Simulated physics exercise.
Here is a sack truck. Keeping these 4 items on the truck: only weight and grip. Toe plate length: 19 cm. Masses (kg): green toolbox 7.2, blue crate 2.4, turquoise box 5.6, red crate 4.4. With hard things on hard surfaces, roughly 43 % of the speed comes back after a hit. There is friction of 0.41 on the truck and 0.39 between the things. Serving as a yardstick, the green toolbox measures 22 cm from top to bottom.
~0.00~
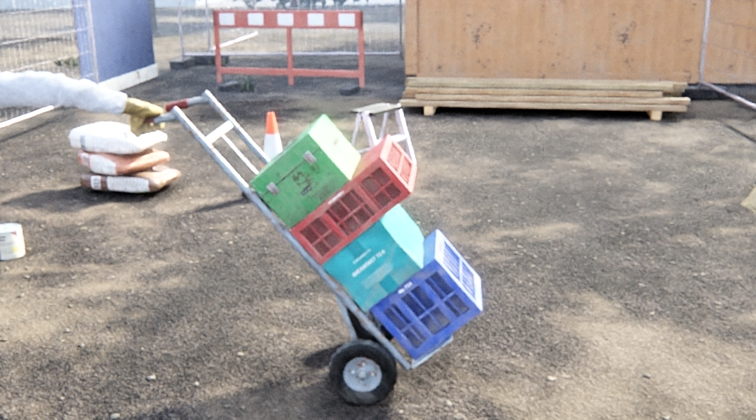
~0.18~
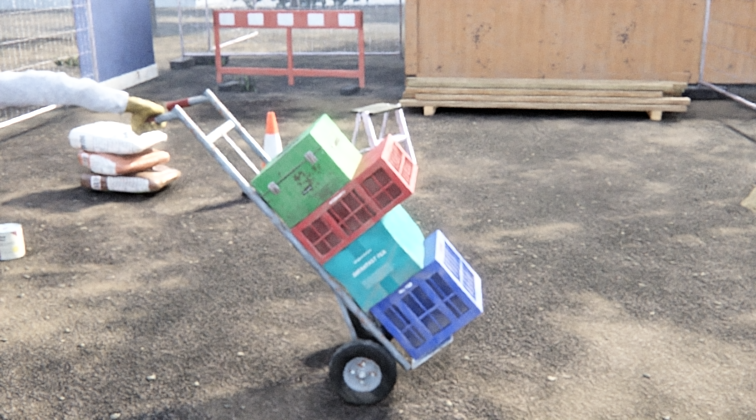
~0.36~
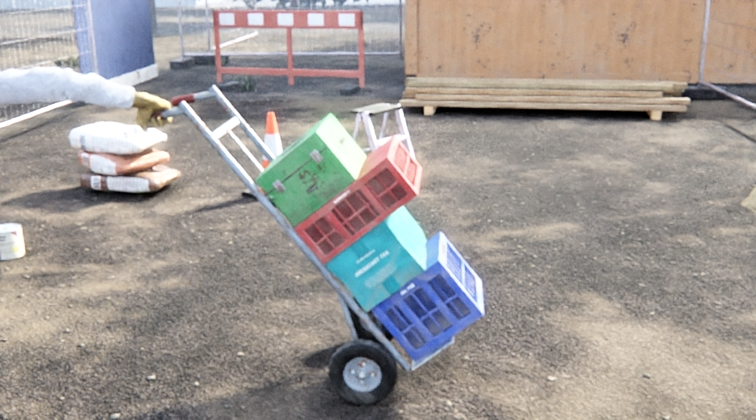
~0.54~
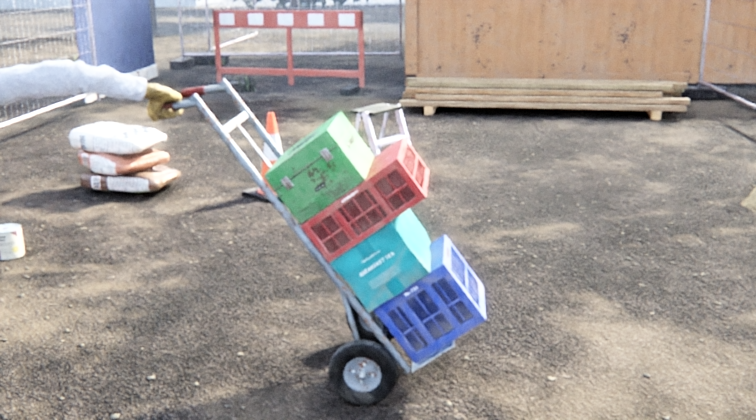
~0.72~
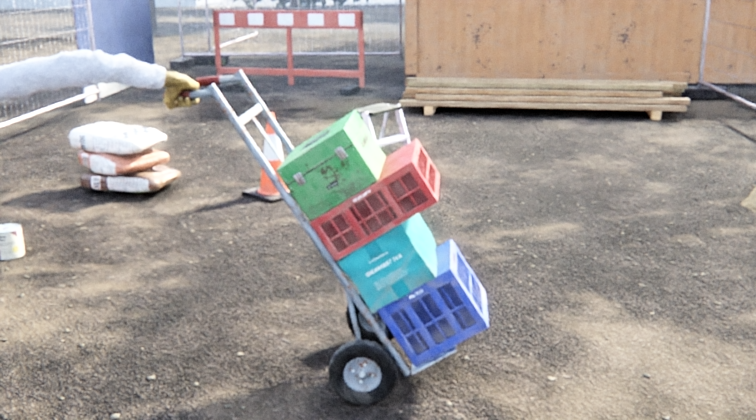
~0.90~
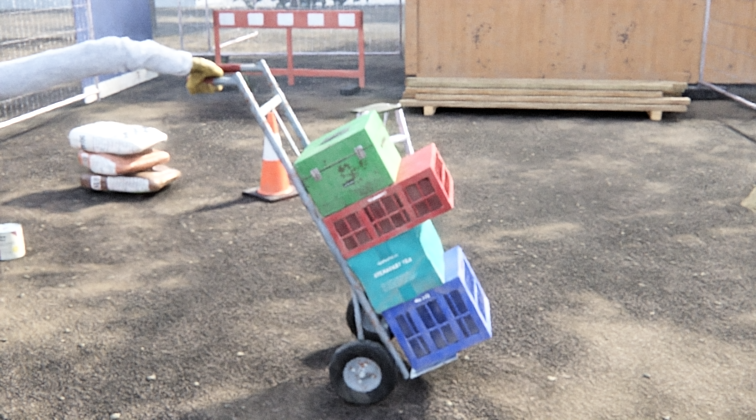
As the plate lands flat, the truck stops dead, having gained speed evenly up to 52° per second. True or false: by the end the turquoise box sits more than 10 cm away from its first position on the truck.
False.
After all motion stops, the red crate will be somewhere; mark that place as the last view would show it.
It ends up near (460, 228).
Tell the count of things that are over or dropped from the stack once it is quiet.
I count 0.
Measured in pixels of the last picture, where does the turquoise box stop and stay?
It finishes at roughly (439, 278).
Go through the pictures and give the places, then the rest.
In the first frame, 40° short of upright; turquoise box (376, 250); green toolbox (308, 170).
In the second frame, 40° short of upright; red crate (357, 198); green toolbox (309, 170).
In the third frame, 38° short of upright; blue crate (428, 295); red crate (361, 197).
In the fourth frame, 36° short of upright; green toolbox (322, 166); blue crate (431, 297).
In the fifth frame, 32° short of upright; red crate (378, 198); green toolbox (334, 164).
In the sixth frame, 27° short of upright; turquoise box (398, 254); blue crate (437, 306).
By 1.60 s, truck upright; green toolbox 2 cm from its spot; red crate 2 cm from its spot.
By 2.00 s, truck upright; turquoise box rocked 9° off its seat near (457, 275); green toolbox rocked 9° off its seat; red crate rocked 9° off its seat.
By 2.40 s, truck upright.
When it is over (3.7 s), all 4 within 10 cm of the start. End places, in pixels of the last picture, turquoise box near (439, 278).
